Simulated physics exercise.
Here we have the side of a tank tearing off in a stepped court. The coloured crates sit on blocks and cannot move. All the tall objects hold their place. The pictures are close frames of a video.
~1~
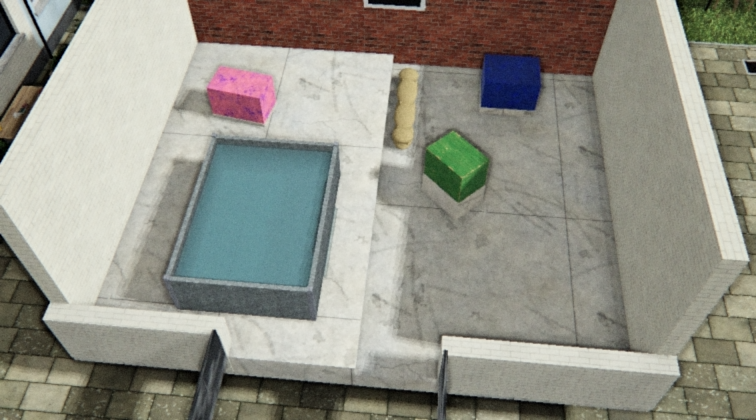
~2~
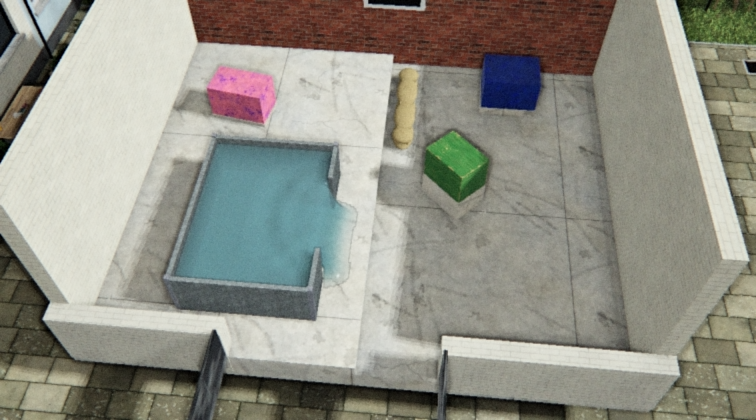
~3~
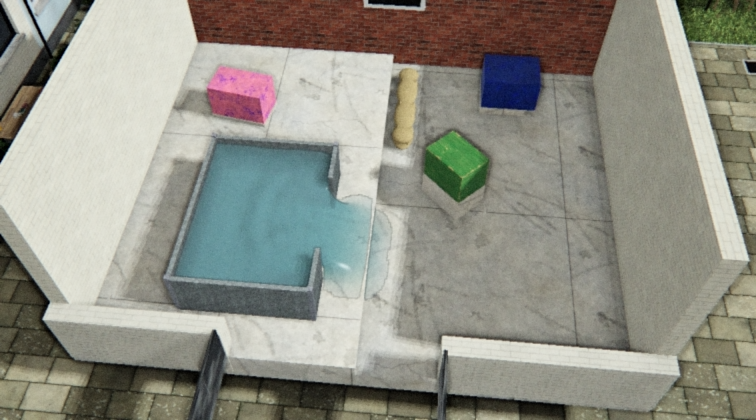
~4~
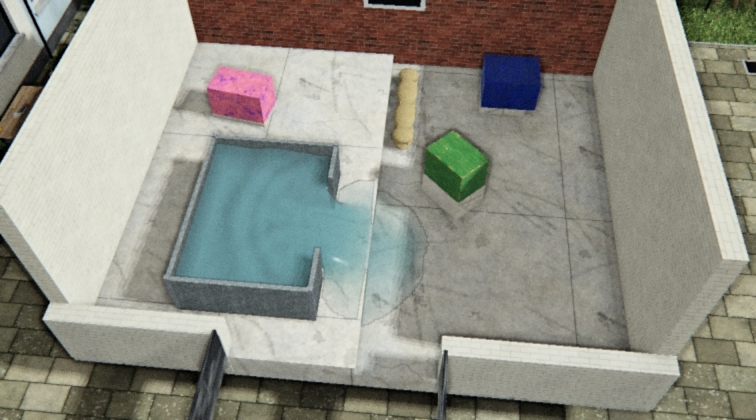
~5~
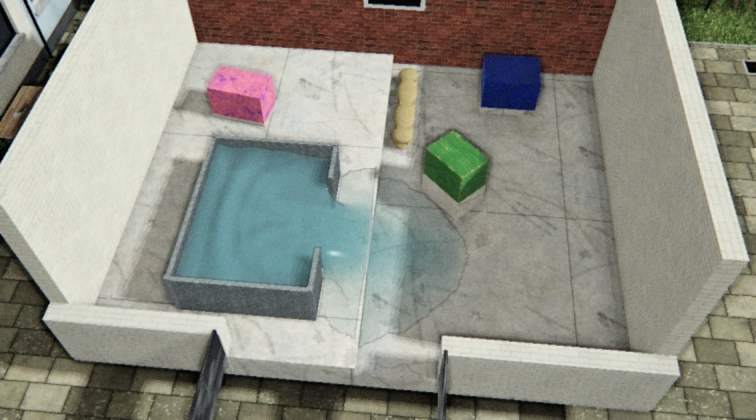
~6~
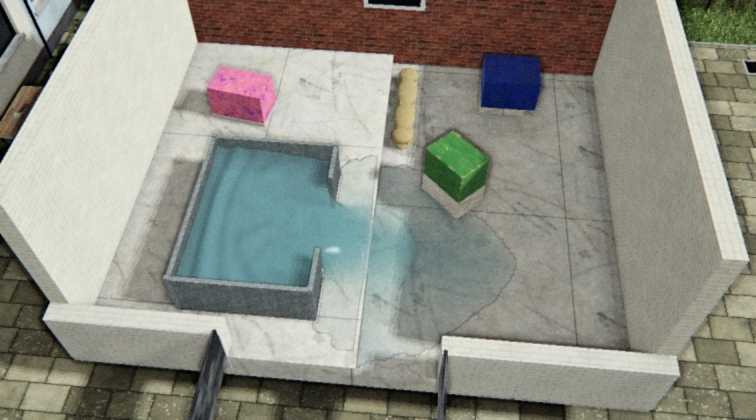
Water pours through a gap in the tank's right wall and spreads across the court.
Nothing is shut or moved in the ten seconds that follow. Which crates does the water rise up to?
In the end: The green crate stays dry; the pink crate stays dry; the blue crate gets wet.
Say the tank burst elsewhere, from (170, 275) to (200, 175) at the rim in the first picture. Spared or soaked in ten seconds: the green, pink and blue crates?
Then: Green crate stays dry, pink crate takes water, blue crate keeps dry.
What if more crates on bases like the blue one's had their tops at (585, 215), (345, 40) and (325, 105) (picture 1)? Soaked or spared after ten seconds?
One after the other: Ends up wet, stays dry, is spared.
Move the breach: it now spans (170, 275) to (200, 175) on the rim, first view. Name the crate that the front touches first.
First comes the pink-painted one.
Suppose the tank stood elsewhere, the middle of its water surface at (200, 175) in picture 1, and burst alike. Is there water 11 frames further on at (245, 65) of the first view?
At that place: No water.
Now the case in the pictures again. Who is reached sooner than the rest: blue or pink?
That is the crate marked blue.
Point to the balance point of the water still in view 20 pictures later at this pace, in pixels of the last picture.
Around (422, 251).
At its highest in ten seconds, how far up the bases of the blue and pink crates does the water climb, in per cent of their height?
Roughly 140 per cent, then 0 per cent.
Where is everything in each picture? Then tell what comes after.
The first picture shows still water in the water tank at (259, 210).
In the second picture, the front is at (347, 207), out from the gap at (324, 232).
In the third picture, water pours out at (324, 234) and has run to (380, 218).
In the fourth picture, the front is at (420, 234), out from the gap at (324, 234).
In the fifth picture, water pours out at (324, 234) and has run to (461, 255).
In the sixth picture, the front is at (508, 259), out from the gap at (324, 233).
A moment on, water covers 30 % of the floor; the green crate water round its plinth, the pink crate not reached, the blue crate not reached.
Next, water covers 35 % of the floor; the green crate water round its plinth, the pink crate not reached, the blue crate water round its plinth.
Then, water covers 45 % of the floor; the green crate water round its plinth, the pink crate not reached, the blue crate water round its plinth.
Later, water covers 55 % of the floor; the green crate water round its plinth, the pink crate not reached, the blue crate water round its plinth.
In the end, water covers 55 % of the floor; the green crate stayed above the water, the pink crate stayed above the water, the blue crate was topped.
